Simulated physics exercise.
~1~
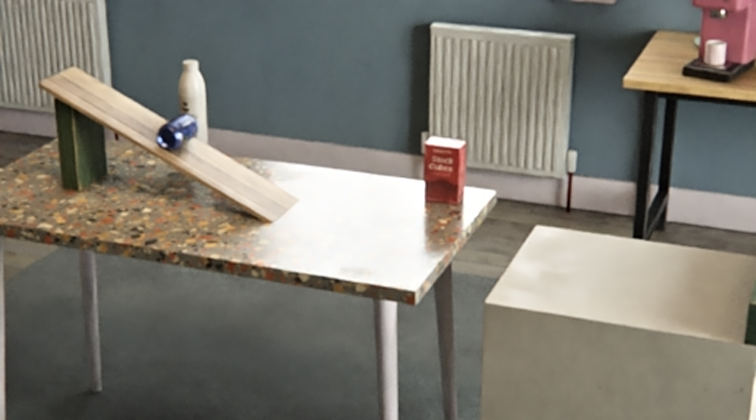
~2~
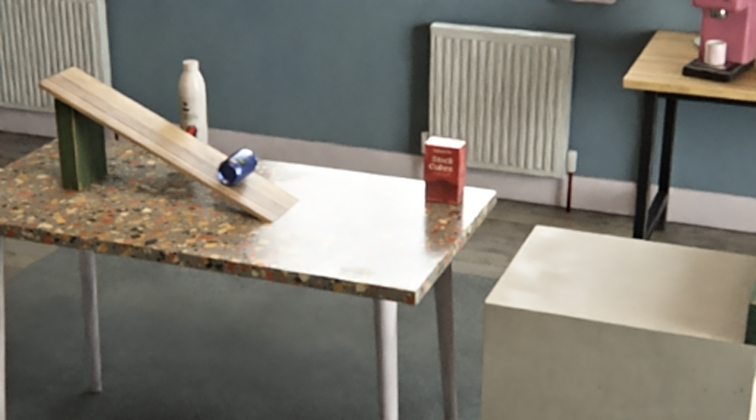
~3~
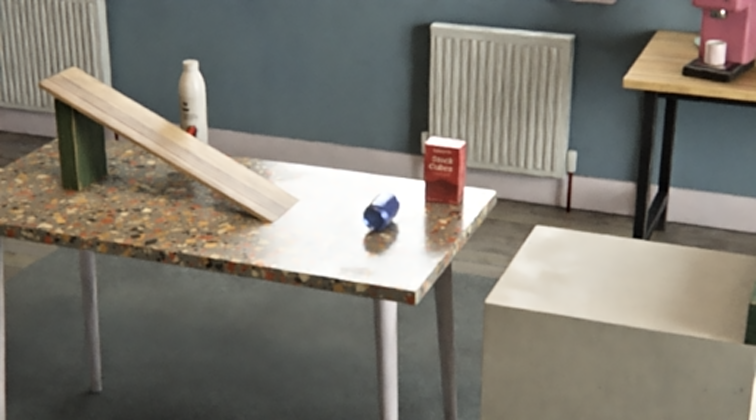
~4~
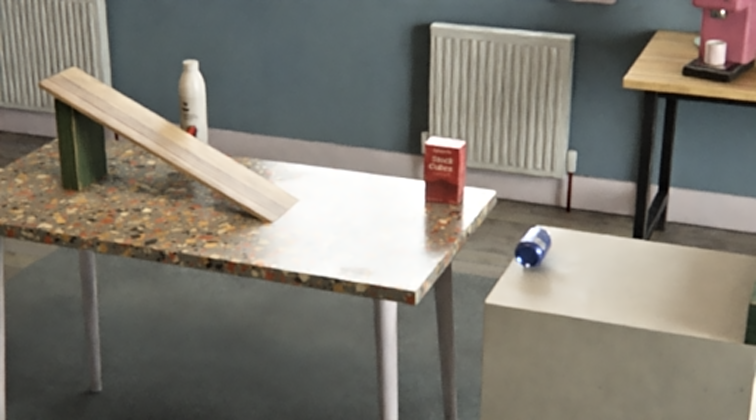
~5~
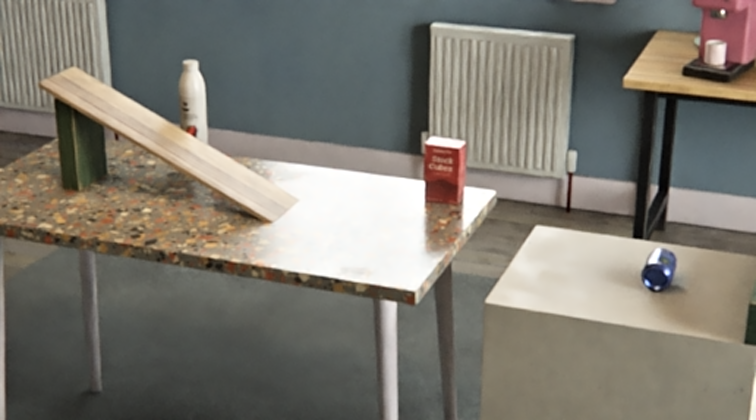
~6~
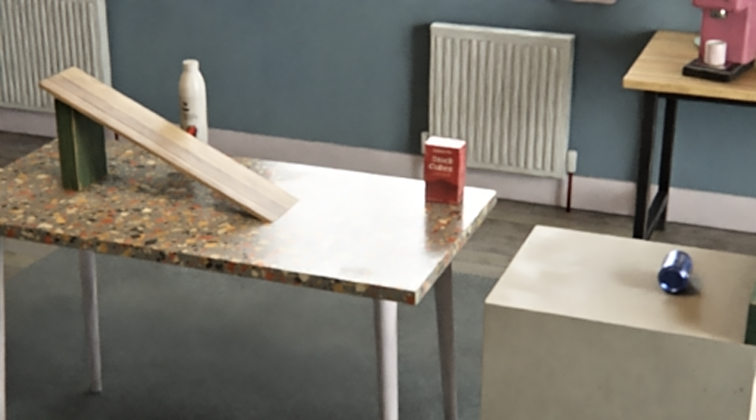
A blue can rolled down a wooden ramp and across the speckled table, passed the red carton, cleared the gap beyond the edge and landed on the lower pale cabinet, where it rolled further right and ended up still on top, lying on its side.
